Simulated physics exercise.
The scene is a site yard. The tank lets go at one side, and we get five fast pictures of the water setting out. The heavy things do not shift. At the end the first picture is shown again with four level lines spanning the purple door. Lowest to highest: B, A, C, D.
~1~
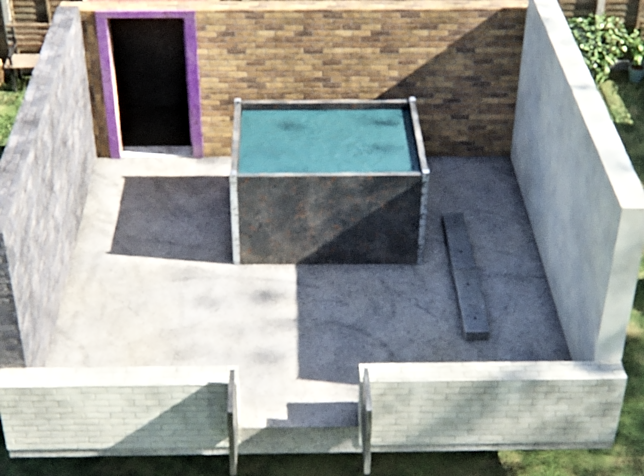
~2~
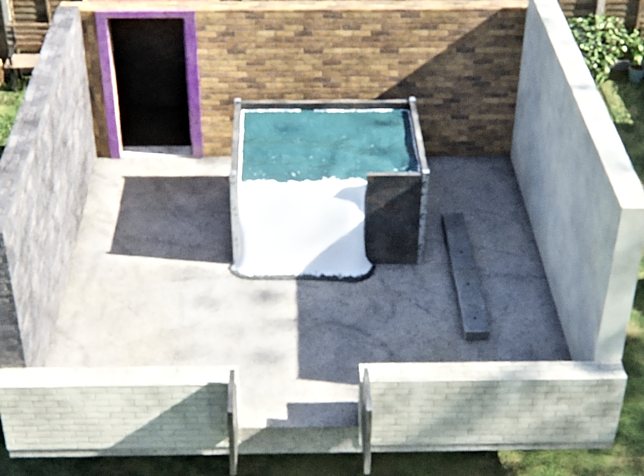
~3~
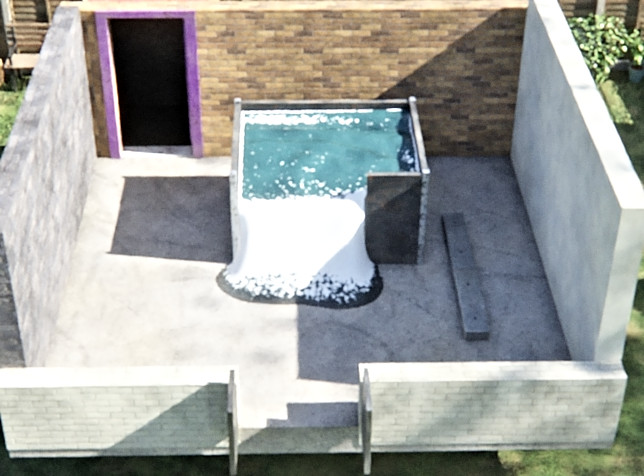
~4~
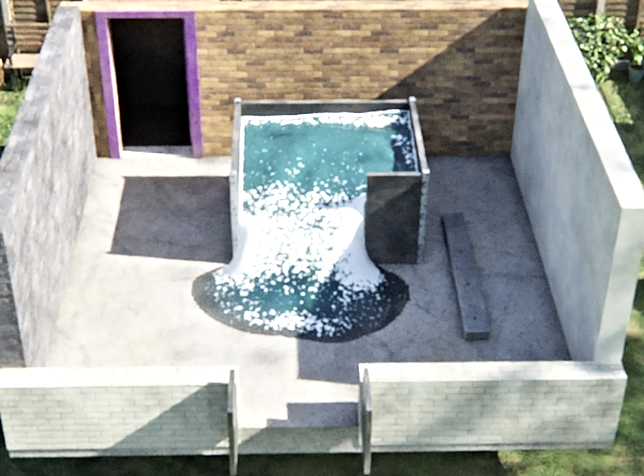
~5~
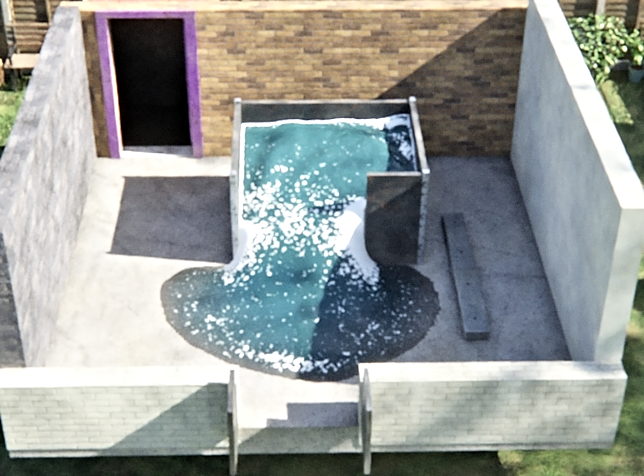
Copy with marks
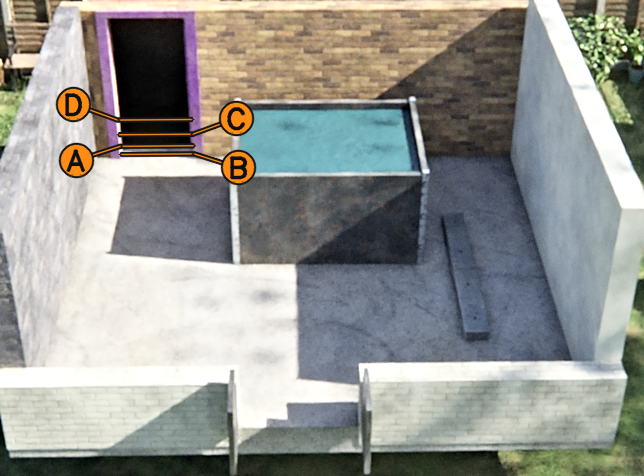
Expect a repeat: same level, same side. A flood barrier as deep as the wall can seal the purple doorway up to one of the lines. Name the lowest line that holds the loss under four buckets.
Use height A.
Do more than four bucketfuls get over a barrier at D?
No, that is safe.
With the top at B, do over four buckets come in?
Yes.
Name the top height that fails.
That is height B.
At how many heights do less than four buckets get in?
Three.
On the marked copy, A at (157, 146); B at (157, 154); C at (156, 134); D at (154, 119); from the bottom up B, A, C, D.
With A, a bucket or two gets in.
With B, some 20 bucketfuls get in.
With C, nothing gets over.
With D, nothing gets over.
